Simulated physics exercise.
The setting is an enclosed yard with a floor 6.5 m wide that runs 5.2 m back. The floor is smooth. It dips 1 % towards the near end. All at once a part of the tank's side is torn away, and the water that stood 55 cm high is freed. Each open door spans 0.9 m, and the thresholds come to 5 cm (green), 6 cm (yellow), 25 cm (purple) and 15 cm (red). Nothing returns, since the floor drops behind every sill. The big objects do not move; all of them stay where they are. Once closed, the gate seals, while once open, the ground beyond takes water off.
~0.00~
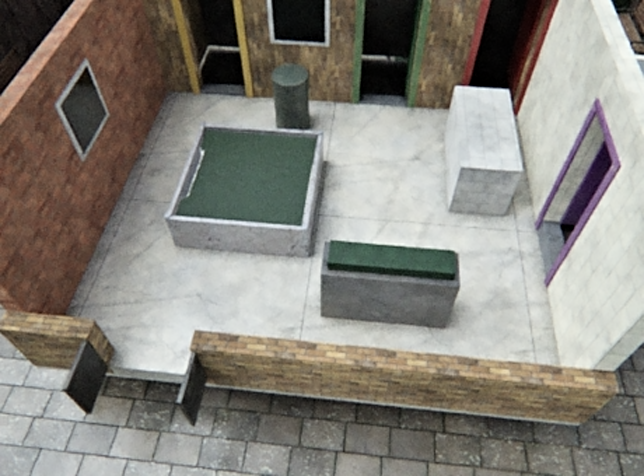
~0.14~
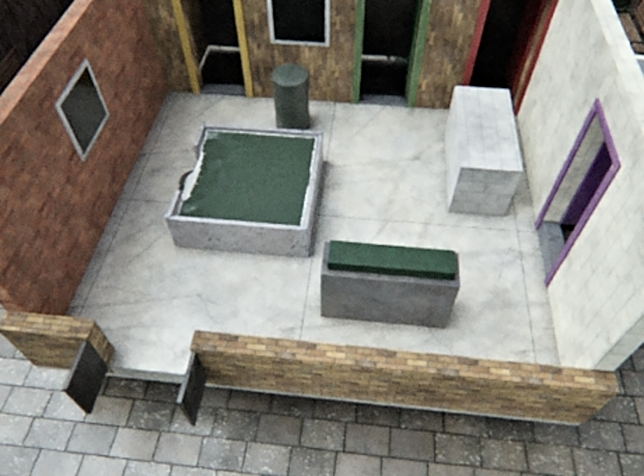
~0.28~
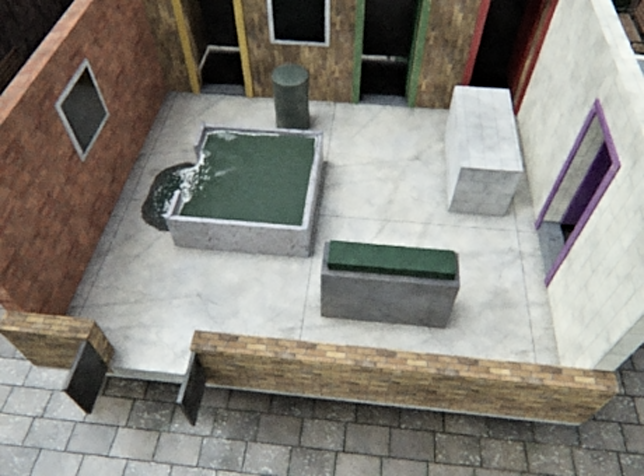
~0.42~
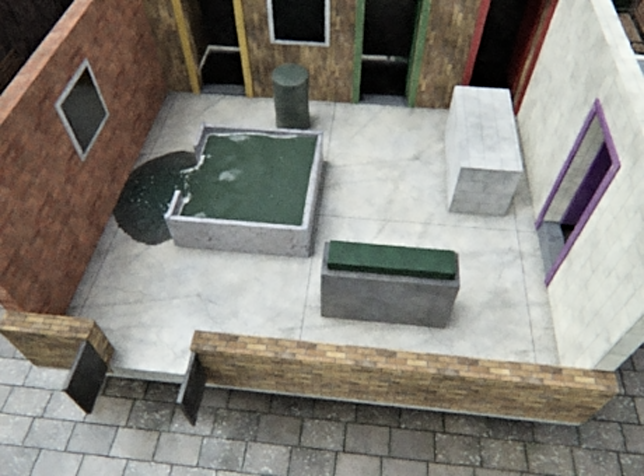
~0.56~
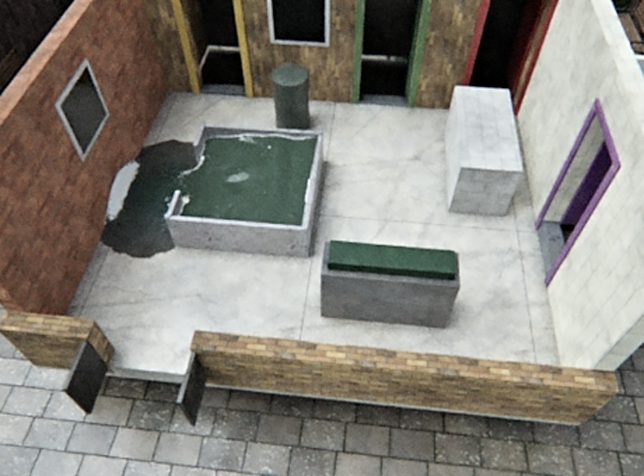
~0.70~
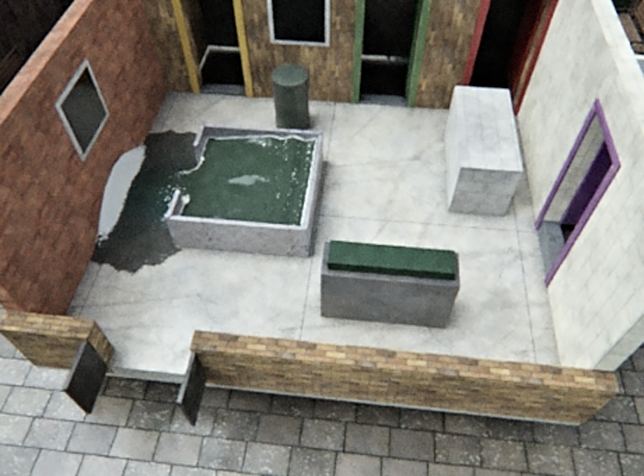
In a walled yard with a pale floor, dark green water breaks through the left side of a square tank and spreads across the floor toward the red brick wall, while the surrounding blocks and cylinder stay still.
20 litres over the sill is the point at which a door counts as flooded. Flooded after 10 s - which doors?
At the green door the limit will not be crossed; at the yellow door the limit will be crossed; at the purple door the limit will not be crossed; at the red door the limit will not be crossed.
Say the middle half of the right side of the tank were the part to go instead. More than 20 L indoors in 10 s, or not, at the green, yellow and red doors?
Door by door - green: Out of bounds, yellow: Within bounds, red: Within bounds.
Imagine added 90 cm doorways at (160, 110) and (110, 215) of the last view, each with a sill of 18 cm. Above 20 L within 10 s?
Check, in order - pass / fail.
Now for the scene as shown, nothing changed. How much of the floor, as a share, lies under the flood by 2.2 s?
I'd say around 25 %.
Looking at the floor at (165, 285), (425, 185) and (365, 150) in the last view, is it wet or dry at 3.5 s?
First spot soaked, second bone dry, third bone dry.
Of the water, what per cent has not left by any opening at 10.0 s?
That would be close to 80 per cent.
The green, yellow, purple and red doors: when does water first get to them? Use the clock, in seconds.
Green: 3.4 s; yellow: 1.8 s; purple: 7.0 s; red: 4.5 s.
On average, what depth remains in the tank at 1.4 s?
38 cm.
After 1.4 s water covers 15 % of the floor and is deepest (38 cm) near (131, 199); green door not reached, yellow door not reached, purple door not reached, red door not reached.
After 2.2 s water covers 25 % of the floor and is deepest (32 cm) near (120, 198); green door not reached, yellow door 14 cm at the sill, 6 L in, purple door not reached, red door not reached.
After 3.5 s water covers 40 % of the floor and is deepest (23 cm) near (120, 198); green door 2 cm at the sill, 0 L in, yellow door 13 cm at the sill, 49 L in, purple door not reached, red door not reached.
After 6.0 s water covers 70 % of the floor and is deepest (14 cm) near (60, 329); green door 3 cm at the sill, 0 L in, yellow door 9 cm at the sill, 88 L in, purple door not reached, red door 3 cm at the sill, 0 L in.
After 10.0 s water covers 95 % of the floor and is deepest (10 cm) near (54, 342); green door 2 cm at the sill, 0 L in, yellow door 5 cm at the sill, 102 L in, purple door 4 cm at the sill, 0 L in, red door 5 cm at the sill, 0 L in.
